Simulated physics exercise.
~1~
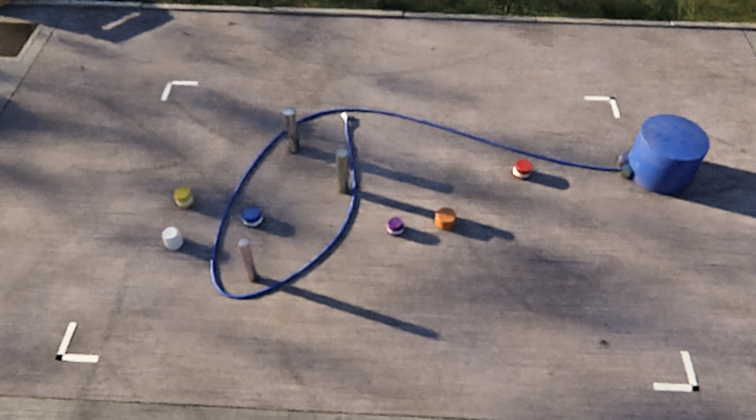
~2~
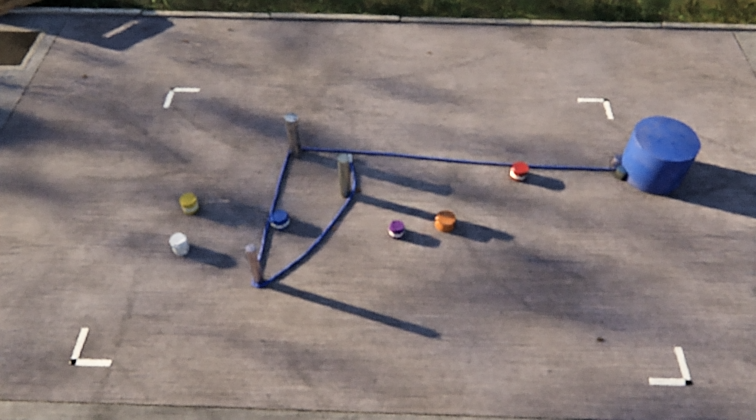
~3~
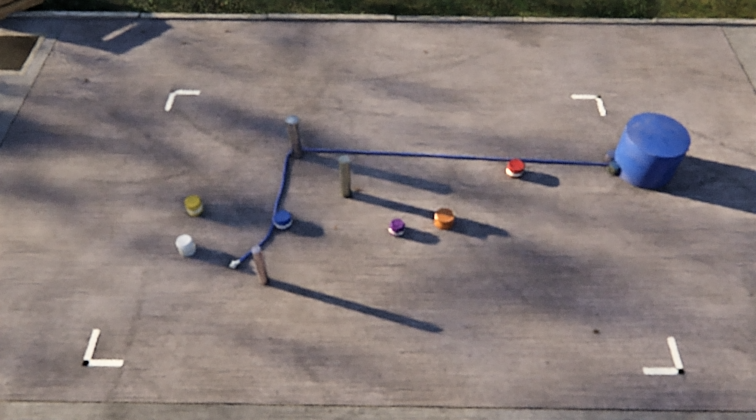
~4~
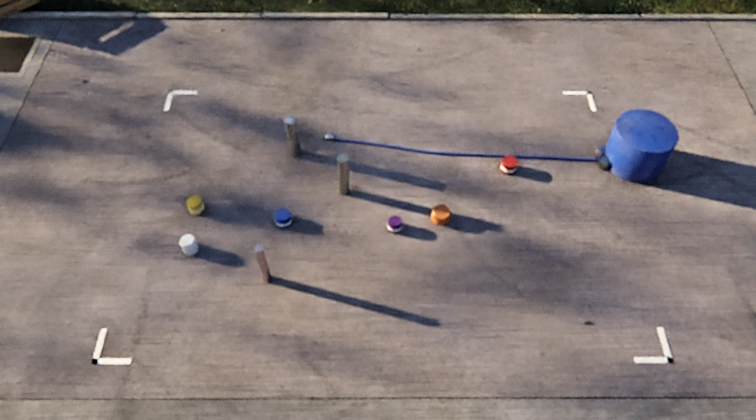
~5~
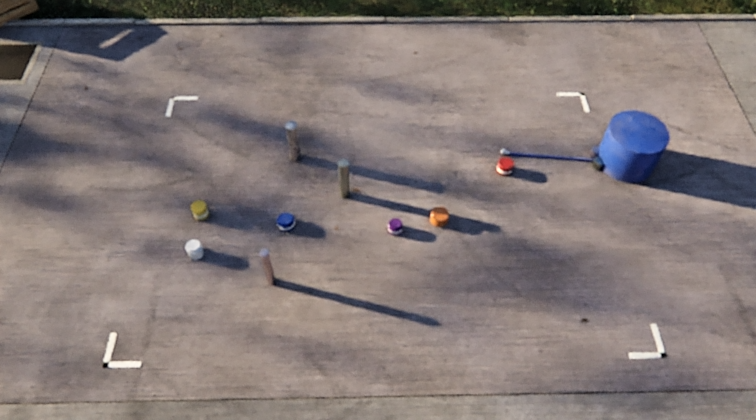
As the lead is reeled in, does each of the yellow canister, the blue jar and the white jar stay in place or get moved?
The yellow canister and the white jar both stay where they are. The blue jar is shifted a little to the right.
